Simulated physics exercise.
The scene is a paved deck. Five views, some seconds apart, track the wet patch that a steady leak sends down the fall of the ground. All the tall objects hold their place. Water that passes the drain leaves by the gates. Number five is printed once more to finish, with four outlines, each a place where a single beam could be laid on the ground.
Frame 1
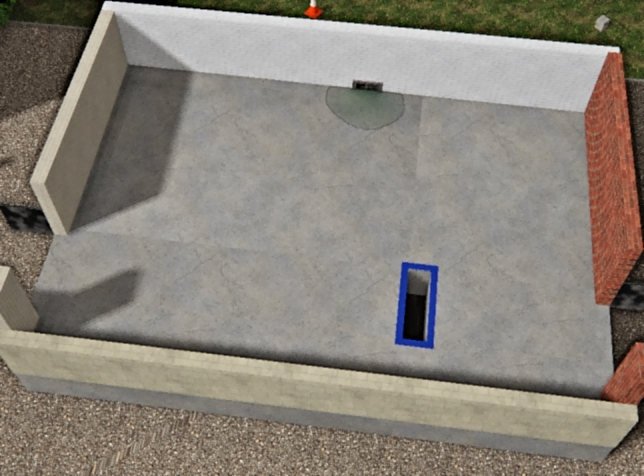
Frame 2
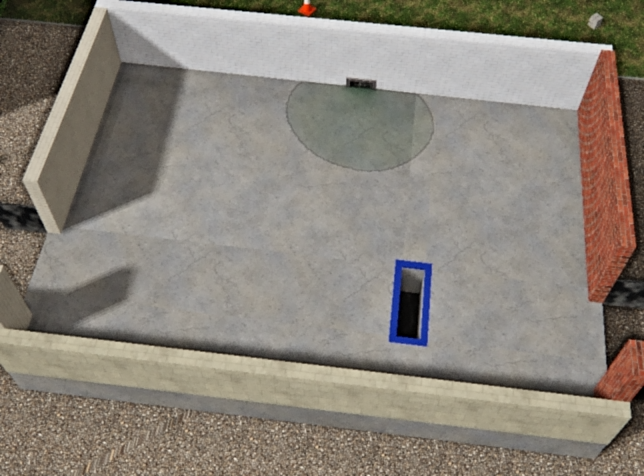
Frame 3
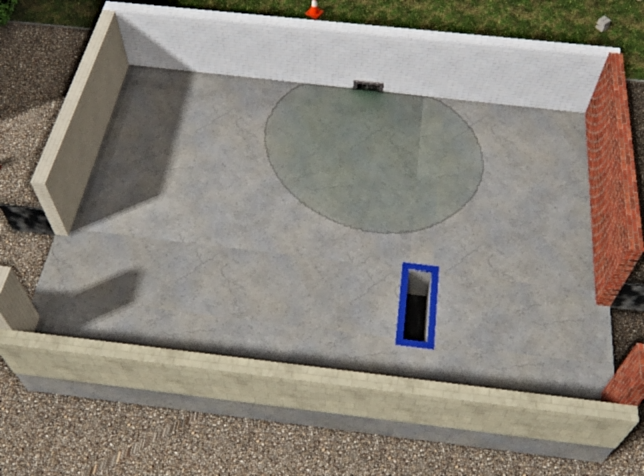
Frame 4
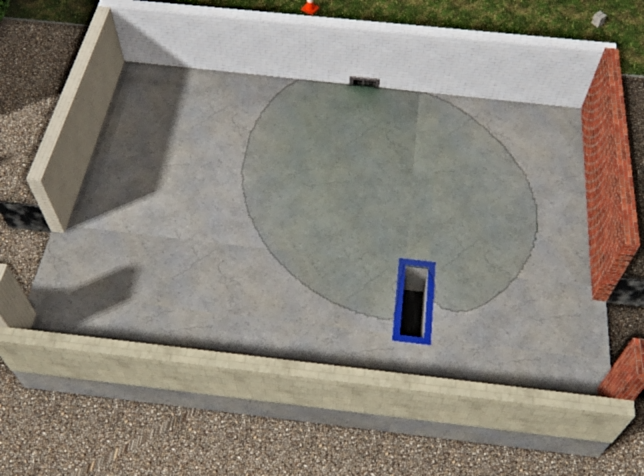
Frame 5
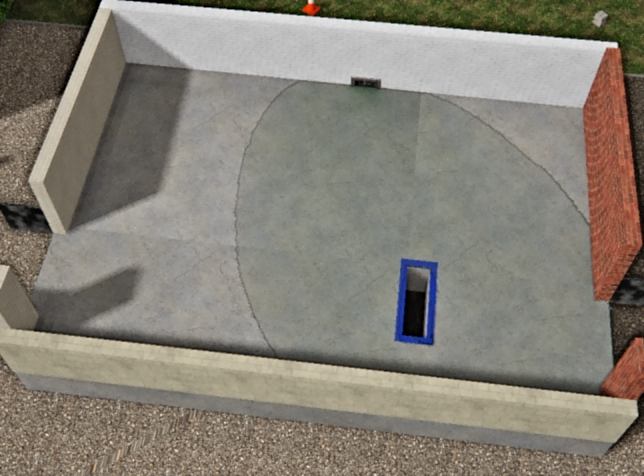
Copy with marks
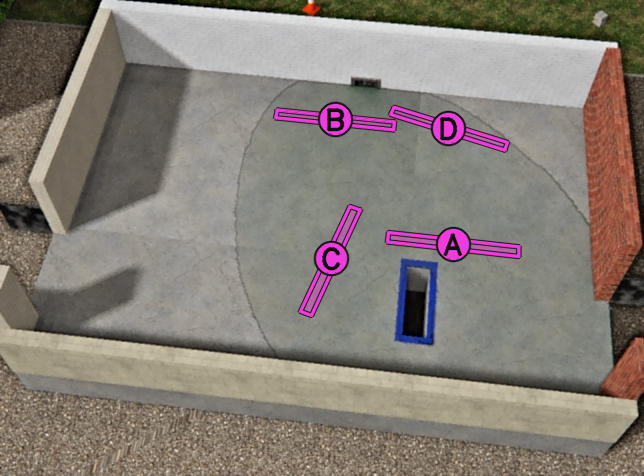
At first, a small patch of water lies below an outlet in the white back wall of a walled paved deck. The water spreads forward and sideways across the paving, reaches the blue-edged drain pit, then surrounds it and extends to the front wall and the right side, leaving the left paving dry.
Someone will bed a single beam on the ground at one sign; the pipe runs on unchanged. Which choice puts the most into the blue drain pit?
It is D.
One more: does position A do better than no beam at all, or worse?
It is worse.
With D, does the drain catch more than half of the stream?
No.
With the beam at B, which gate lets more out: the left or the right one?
The right gate.
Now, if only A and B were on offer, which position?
The answer is A.
On the marked copy, A from (388, 237) to (518, 251); B from (276, 113) to (394, 125); C from (306, 313) to (355, 208); D from (392, 110) to (506, 146).
Choosing A, about 21 % of the stream runs into the blue drain pit, about 79 % out by the gates.
Choosing B, about 14 % of the stream runs into the blue drain pit, about 84 % out by the gates.
Choosing C, about 20 % of the stream runs into the blue drain pit, about 79 % out by the gates.
Choosing D, about 28 % of the stream runs into the blue drain pit, about 72 % out by the gates.
